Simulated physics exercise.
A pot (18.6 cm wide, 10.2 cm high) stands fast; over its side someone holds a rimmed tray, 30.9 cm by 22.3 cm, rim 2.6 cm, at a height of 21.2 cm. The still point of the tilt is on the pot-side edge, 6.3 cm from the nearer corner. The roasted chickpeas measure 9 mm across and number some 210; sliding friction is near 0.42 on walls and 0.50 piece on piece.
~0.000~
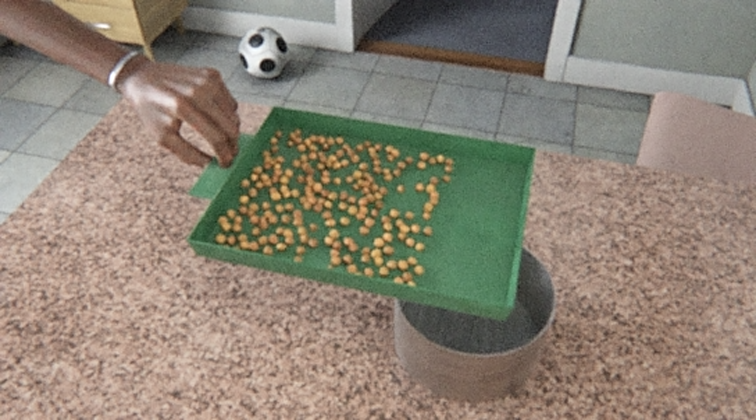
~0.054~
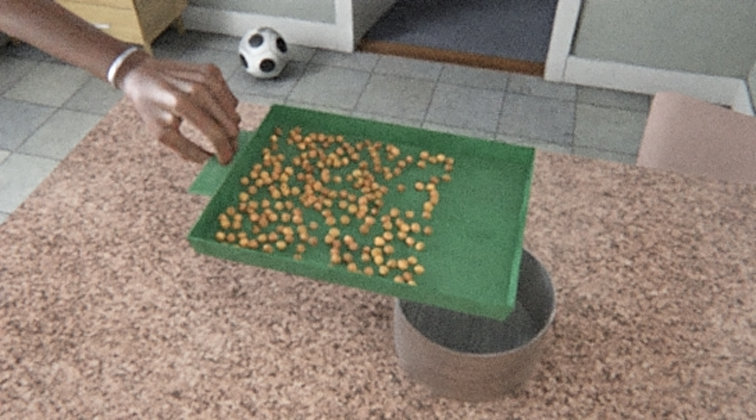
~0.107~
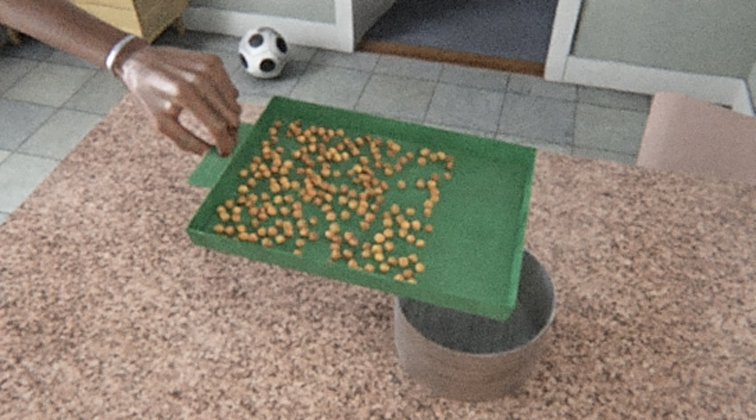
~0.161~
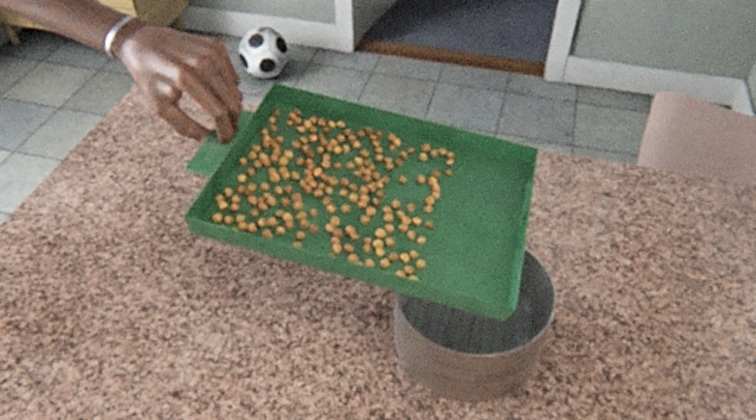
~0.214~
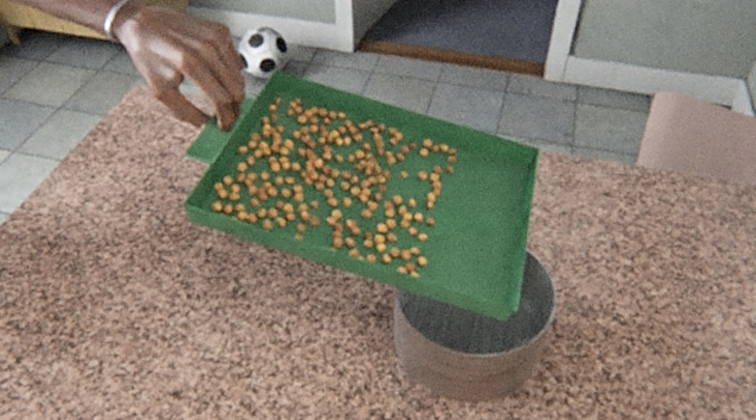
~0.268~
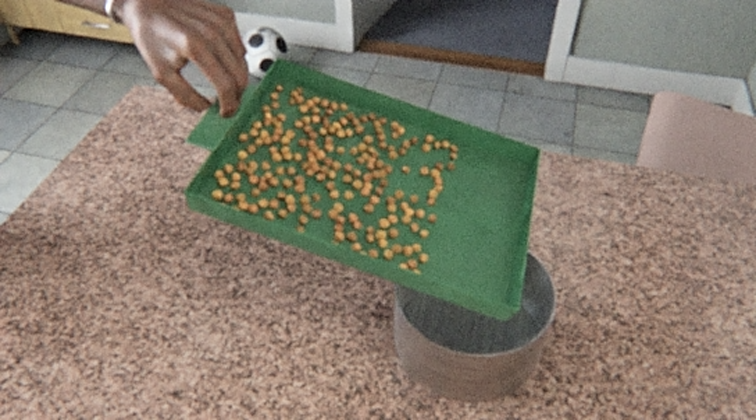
A hand with a pale bracelet grips the tab at the left end of a green rimmed tray, seen from above at an angle over a speckled pinkish-brown tabletop. Small golden-brown chickpeas lie scattered over the tray's left and middle, with a grey metal pot beneath its right end and a football on the tiled floor behind. The hand raises the left end steadily, tilting the tray rightward, while the chickpeas keep their places on it and the view stays still.
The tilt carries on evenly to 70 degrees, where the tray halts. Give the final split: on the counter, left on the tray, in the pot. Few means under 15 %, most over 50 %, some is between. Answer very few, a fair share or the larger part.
Counter: Very few, tray: The larger part, pot: Very few.
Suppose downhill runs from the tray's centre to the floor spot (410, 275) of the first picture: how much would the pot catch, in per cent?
About 0 per cent.
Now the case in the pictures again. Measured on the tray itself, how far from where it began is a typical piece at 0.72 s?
About 13 cm.
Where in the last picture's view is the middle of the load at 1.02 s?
At about (520, 229).
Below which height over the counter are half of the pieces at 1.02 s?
About 24 cm.
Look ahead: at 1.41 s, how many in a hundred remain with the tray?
Some 95 per cent of the load.
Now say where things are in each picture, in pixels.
Tray tilt 0 degrees, front corners at (192, 238) and (509, 303); middle of the pieces at (333, 196); pot at (475, 287), in the first picture.
Tray tilt 1 degrees, front corners at (191, 235) and (509, 303); middle of the pieces at (333, 194), in the second picture.
Tray tilt 3 degrees, front corners at (190, 227) and (510, 304); middle of the pieces at (333, 189), in the third picture.
Tray tilt 6 degrees, front corners at (189, 215) and (512, 304), lowest corner right front; middle of the pieces at (333, 181), in the fourth picture.
Tray tilt 9 degrees, front corners at (189, 203) and (513, 305), lowest corner right front; middle of the pieces at (334, 174), in the fifth picture.
Tray tilt 13 degrees, front corners at (190, 190) and (515, 305), lowest corner right front; middle of the pieces at (336, 166); pot at (475, 287). The tray's pace is about 60 degrees a second, in the sixth picture.
After 0.72 s, tilt 40 degrees; the tray holds 100 %, the pot 0 %.
After 1.02 s, tilt 59 degrees; the tray holds 95 %, the pot 0 %.
After 1.41 s, tilt 70 degrees; the tray holds 95 %, the pot 0 %.
By 1.8 s all is still; counter 5 %, tray 95 %, pot 0 %.
